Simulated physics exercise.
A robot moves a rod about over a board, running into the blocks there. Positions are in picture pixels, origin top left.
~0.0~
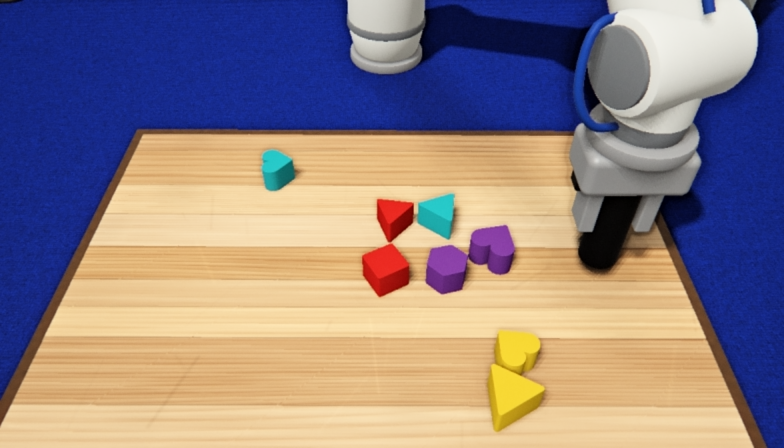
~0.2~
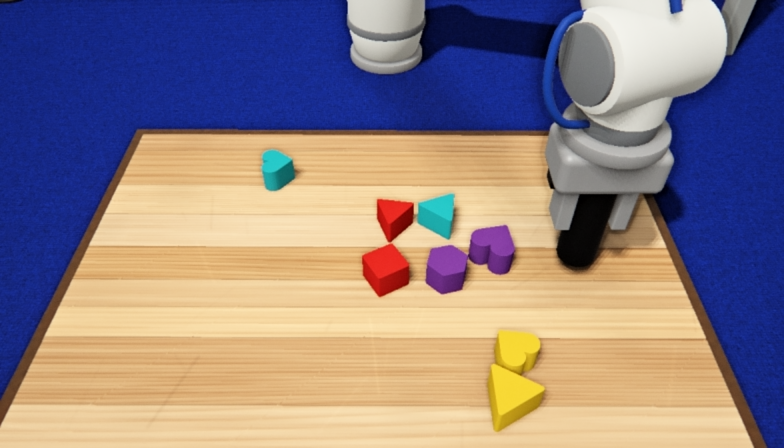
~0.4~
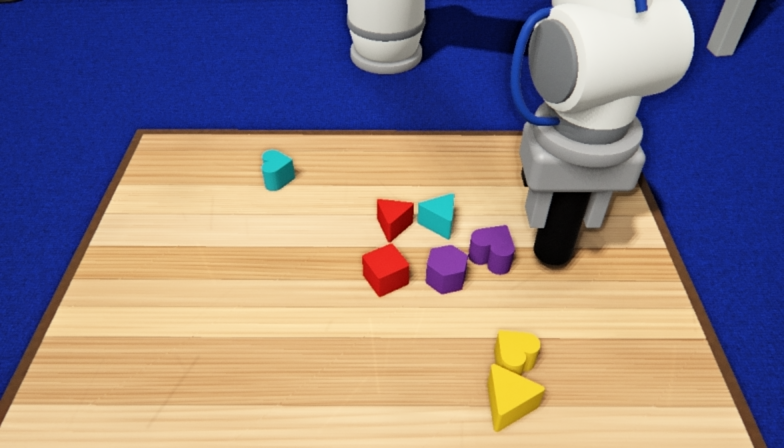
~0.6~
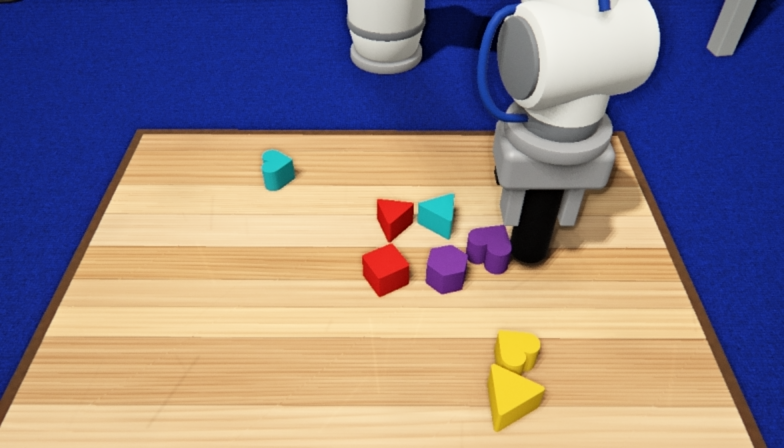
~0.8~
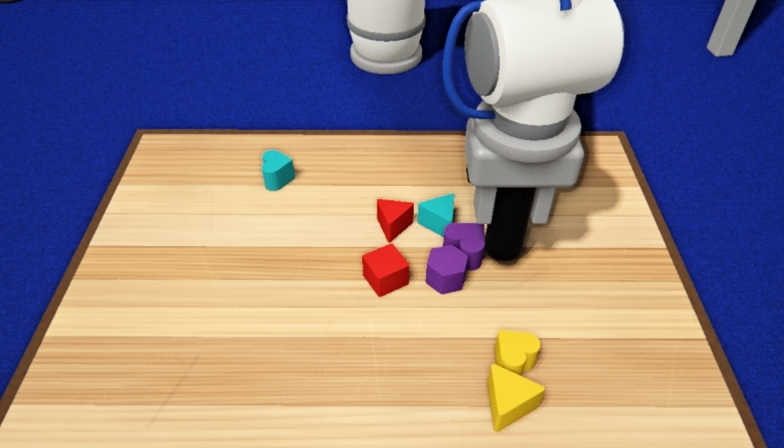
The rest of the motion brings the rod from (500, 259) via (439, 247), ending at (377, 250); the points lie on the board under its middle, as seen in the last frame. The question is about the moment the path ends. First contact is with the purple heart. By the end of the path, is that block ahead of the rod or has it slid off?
It stays ahead.
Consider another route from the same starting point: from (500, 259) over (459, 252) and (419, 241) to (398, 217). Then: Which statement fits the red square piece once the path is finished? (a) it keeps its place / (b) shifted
a (it keeps its place)
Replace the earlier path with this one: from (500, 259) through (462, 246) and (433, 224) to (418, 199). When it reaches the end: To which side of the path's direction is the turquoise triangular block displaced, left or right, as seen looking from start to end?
The answer is right: Facing from the path's start to its end, that's where the turquoise triangular block shifts.
What follows on the original path. One third of the way, rod at (460, 238); turquoise triangular block at (434, 199), turned 40° clockwise; purple six-sided block at (442, 261), turned 20° anticlockwise; purple heart at (425, 227).
Two thirds of the way, rod at (418, 237); red triangular block at (384, 204), turned 45° clockwise; turquoise triangular block at (433, 198), turned 50° clockwise; purple six-sided block at (442, 261), turned 20° anticlockwise; purple heart at (382, 225).
At the end, rod at (377, 239); red square piece at (382, 262), turned 15° anticlockwise; red triangular block at (383, 204), turned 45° clockwise; turquoise triangular block at (433, 198), turned 50° clockwise; purple six-sided block at (442, 261), turned 20° anticlockwise; purple heart at (342, 223), turned 15° clockwise.
